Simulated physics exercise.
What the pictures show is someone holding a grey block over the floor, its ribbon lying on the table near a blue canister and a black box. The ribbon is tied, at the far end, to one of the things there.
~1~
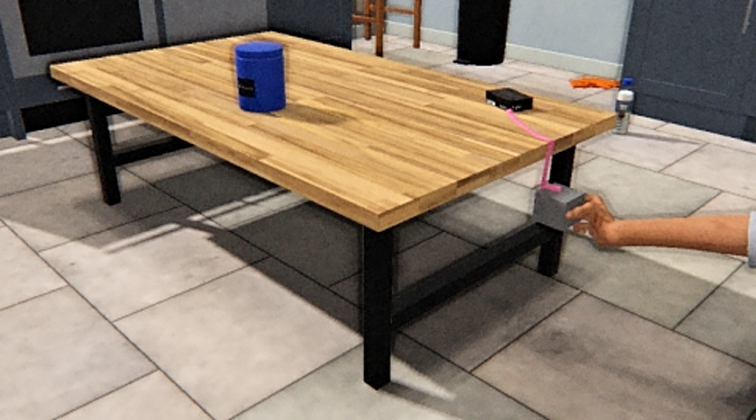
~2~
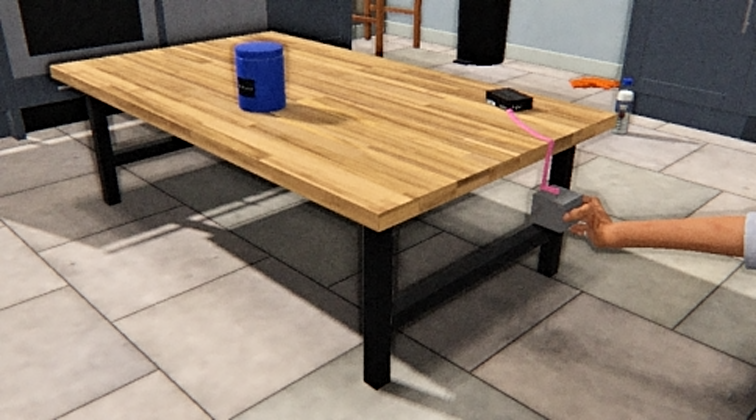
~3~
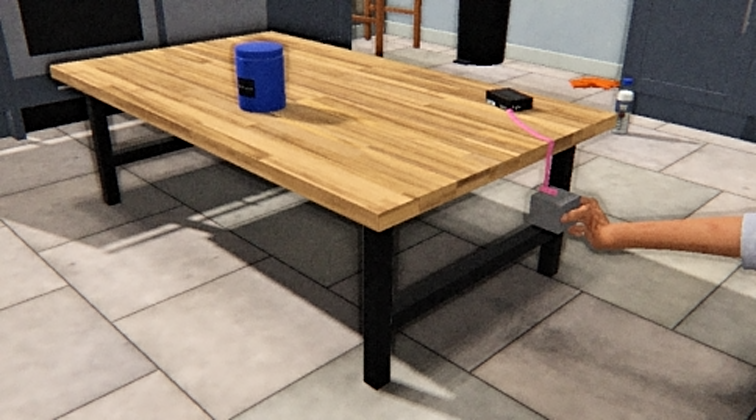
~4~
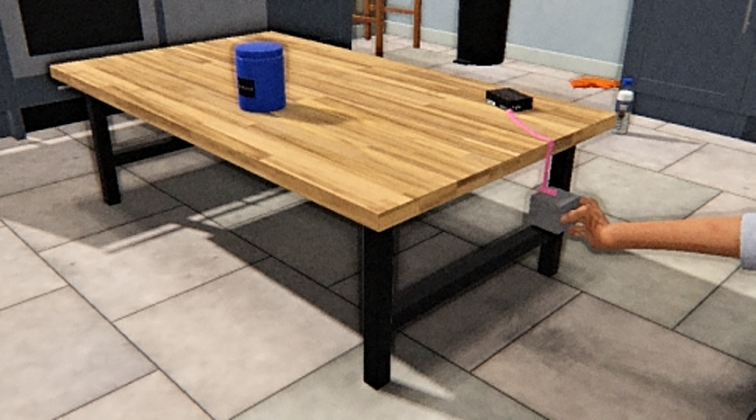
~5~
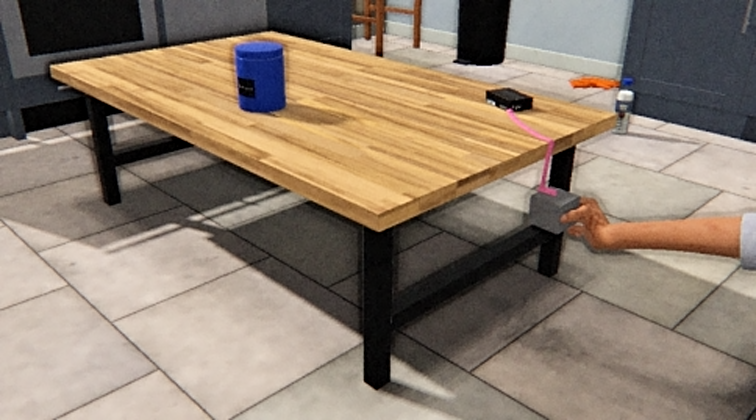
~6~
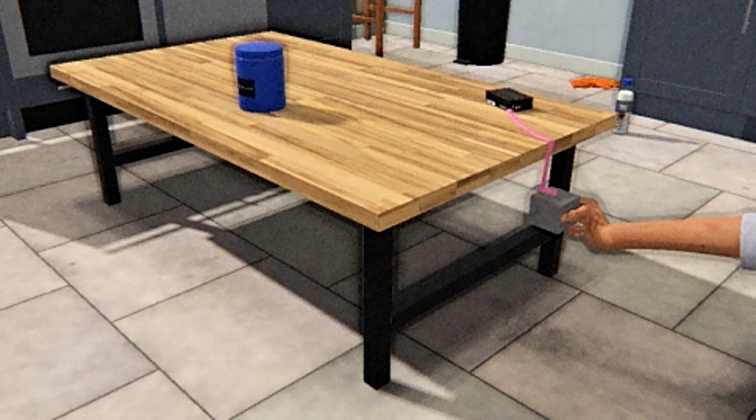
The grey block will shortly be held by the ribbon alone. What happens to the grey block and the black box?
So the grey block goes right down while the black box tips over the side.
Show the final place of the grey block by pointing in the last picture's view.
When everything settles, look roughly at (557, 312).
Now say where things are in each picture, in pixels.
In the first picture, grey block (559, 206); blue canister (259, 47); black box (510, 94).
In the second picture, grey block (556, 208).
In the third picture, grey block (555, 209).
In the fourth picture, grey block (554, 209); ribbon through (524, 127) (548, 144).
In the fifth picture, grey block (554, 209); ribbon through (524, 127) (548, 144).
In the sixth picture, grey block (554, 209); blue canister (259, 47); black box (510, 94); ribbon tied to the box, with little slack.
Then, 0.34 s after the last picture, block on the floor near (537, 310); canister unmoved; box tugged along near (539, 120).
Then, 0.58 s after the last picture, block on the floor near (556, 310); canister unmoved; box over the edge.
At rest, block on the floor near (557, 312); canister unmoved; box down on the floor. The grey block reaches the floor and the black box gets pulled over the edge.
